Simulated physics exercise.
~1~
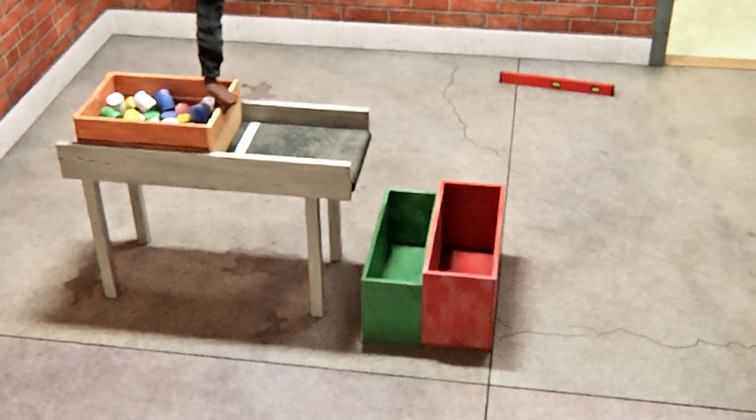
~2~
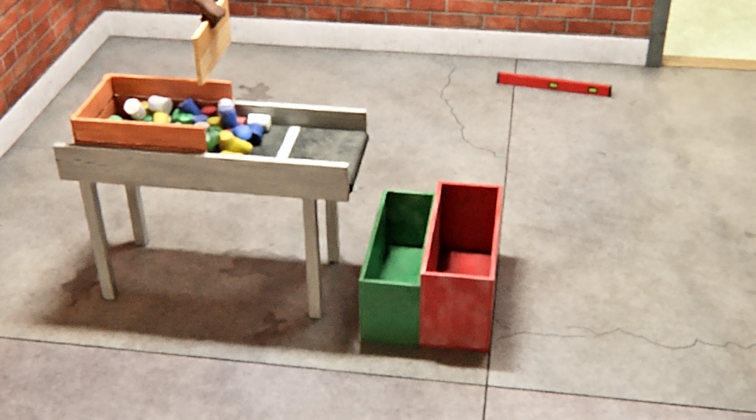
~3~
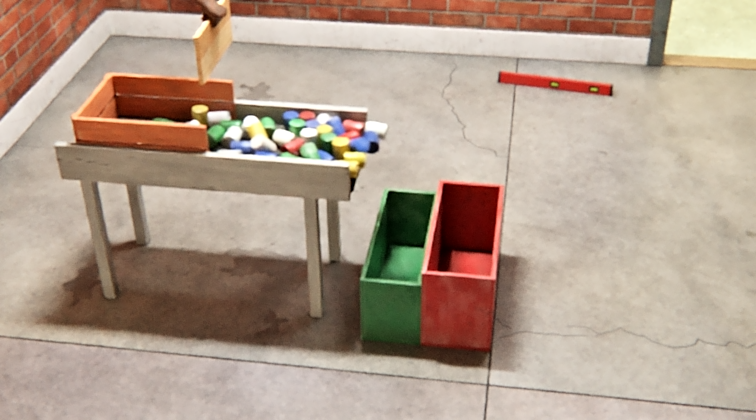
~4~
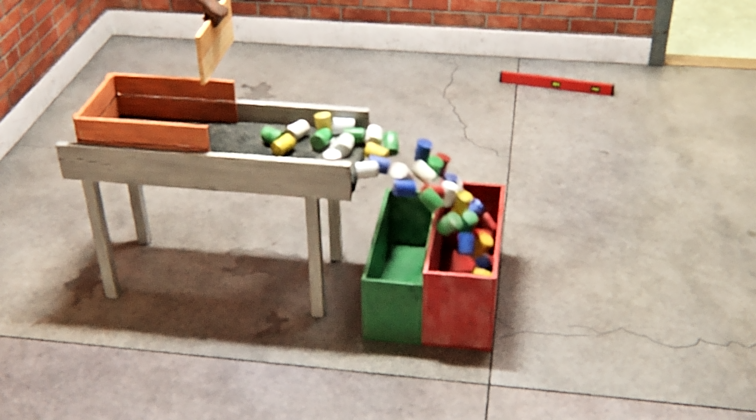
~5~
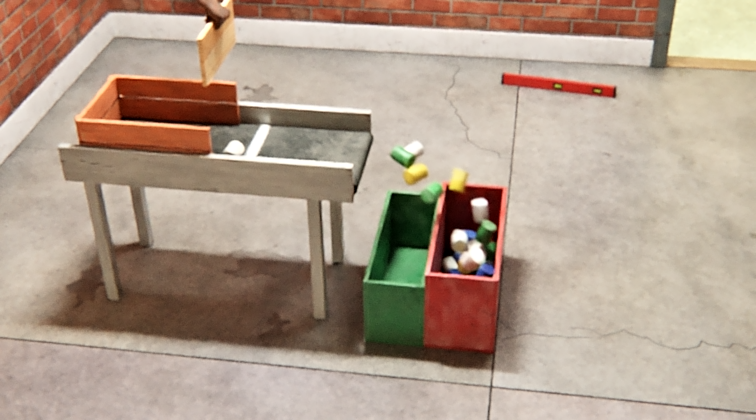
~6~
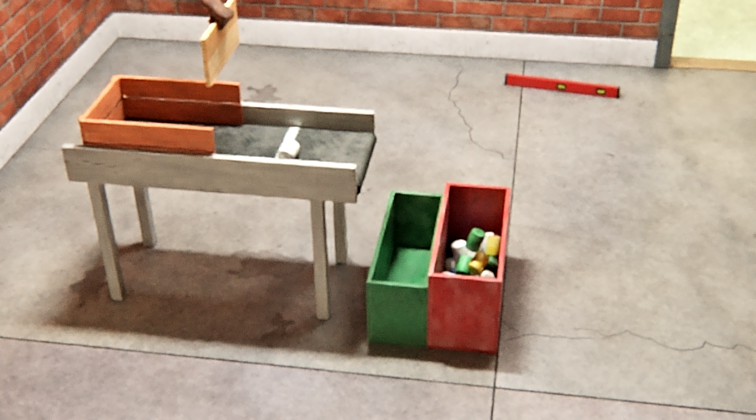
A crowd of small, colourful spice jars sits in an orange pen at the left end of a grey conveyor, seen from above in a slightly swaying view of a concrete-floored room with brick walls. Beyond the belt's right end stand a green tote and, to its right, a red one, with a red level lying behind. A dark arm raises the wooden gate, and the jars ride right in a spreading pile. They spill off the end, flying over the green tote into the red. Finally, jars lie heaped in the red tote while a white one remains on the belt.
